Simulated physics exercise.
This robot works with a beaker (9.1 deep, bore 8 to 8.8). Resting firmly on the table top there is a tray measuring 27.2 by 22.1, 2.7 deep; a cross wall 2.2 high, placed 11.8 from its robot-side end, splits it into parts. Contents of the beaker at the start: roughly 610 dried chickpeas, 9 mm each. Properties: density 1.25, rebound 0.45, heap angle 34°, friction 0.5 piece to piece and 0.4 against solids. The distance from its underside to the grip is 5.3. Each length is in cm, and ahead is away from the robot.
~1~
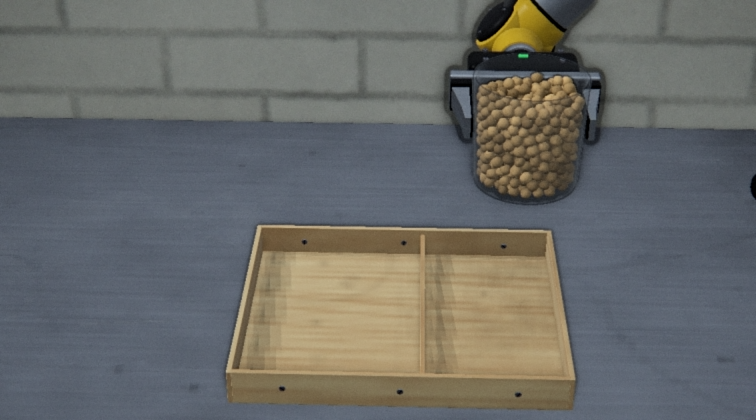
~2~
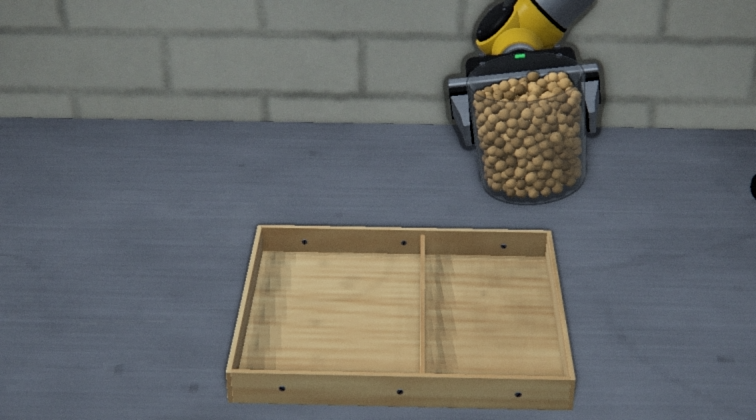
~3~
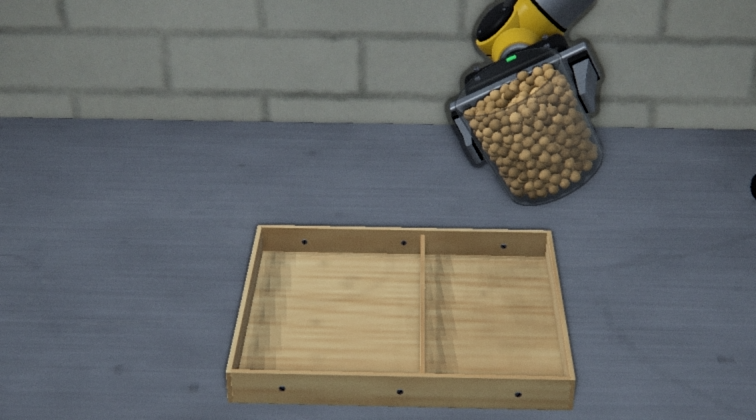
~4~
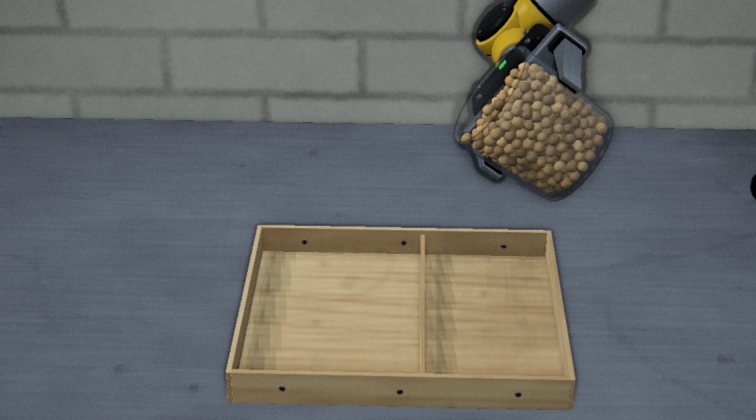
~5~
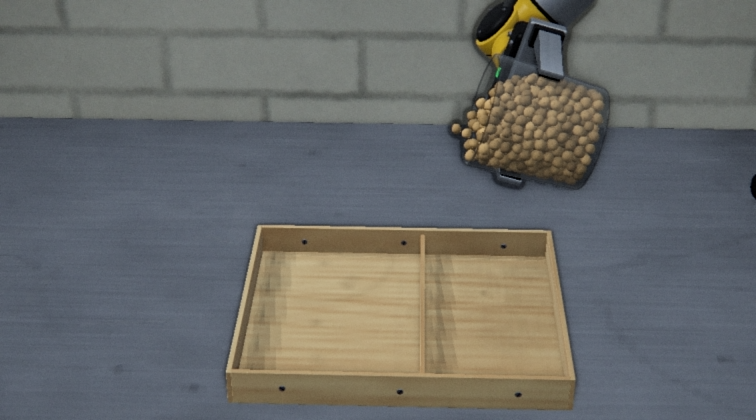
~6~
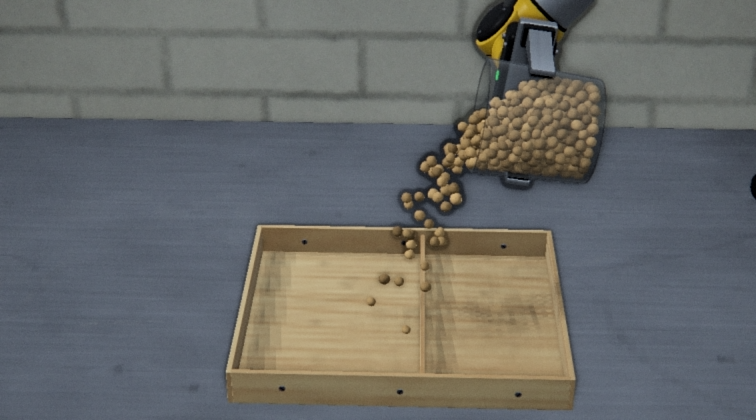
A yellow and dark grey robot arm at the upper right holds a clear beaker full of tan chickpeas above a blue-grey table top, seen from the front and slightly above, with a pale brick wall behind. An open, light wooden tray with one cross wall sits below. The arm tilts the beaker leftward until chickpeas tumble over its lip, some scattering into the tray, while the camera stays still.
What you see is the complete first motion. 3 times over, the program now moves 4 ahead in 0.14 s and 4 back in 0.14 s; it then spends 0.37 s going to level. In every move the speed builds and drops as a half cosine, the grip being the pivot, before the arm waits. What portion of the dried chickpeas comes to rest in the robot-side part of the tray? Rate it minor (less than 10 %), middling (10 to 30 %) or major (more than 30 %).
Middling, 10 to 30 %.
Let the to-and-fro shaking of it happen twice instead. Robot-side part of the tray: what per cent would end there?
About 15 per cent in that case.
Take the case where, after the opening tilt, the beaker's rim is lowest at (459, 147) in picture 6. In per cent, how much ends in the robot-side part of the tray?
Estimate: About 10 per cent.
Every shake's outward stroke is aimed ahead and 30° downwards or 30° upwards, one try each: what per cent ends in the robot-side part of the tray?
First try some 15 %, second try some 15 %.
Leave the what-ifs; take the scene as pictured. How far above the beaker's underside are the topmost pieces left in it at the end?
Around 4.0 cm up.
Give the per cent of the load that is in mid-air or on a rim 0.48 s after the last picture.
Some 4 per cent.
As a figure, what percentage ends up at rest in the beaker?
Near 20 in a hundred.
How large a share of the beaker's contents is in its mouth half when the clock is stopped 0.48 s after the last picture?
Around 70 per cent of it.
Then, 0.48 s on, tilted 82° forward, highest piece 21 above the table; 282 in the beaker, 257 in the far-side part, 43 in the robot-side part, 1 on the table or floor, 27 in flight or on a rim.
Then, 0.97 s on, tilted 60° forward, highest piece 19 above the table; 383 in the far-side part, 123 in the beaker, 97 in the robot-side part, 1 on the table or floor, 6 in flight or on a rim.
Then, 1.41 s on, level, highest piece 19 above the table; 388 in the far-side part, 122 in the beaker, 99 in the robot-side part, 1 on the table or floor.
Then, 2.46 s on, level, highest piece 19 above the table; 388 in the far-side part, 122 in the beaker, 99 in the robot-side part, 1 on the table or floor.
In the end, 388 in the far-side part, 122 in the beaker, 99 in the robot-side part, 1 on the table or floor. That is 16 % in the robot-side part of the tray.
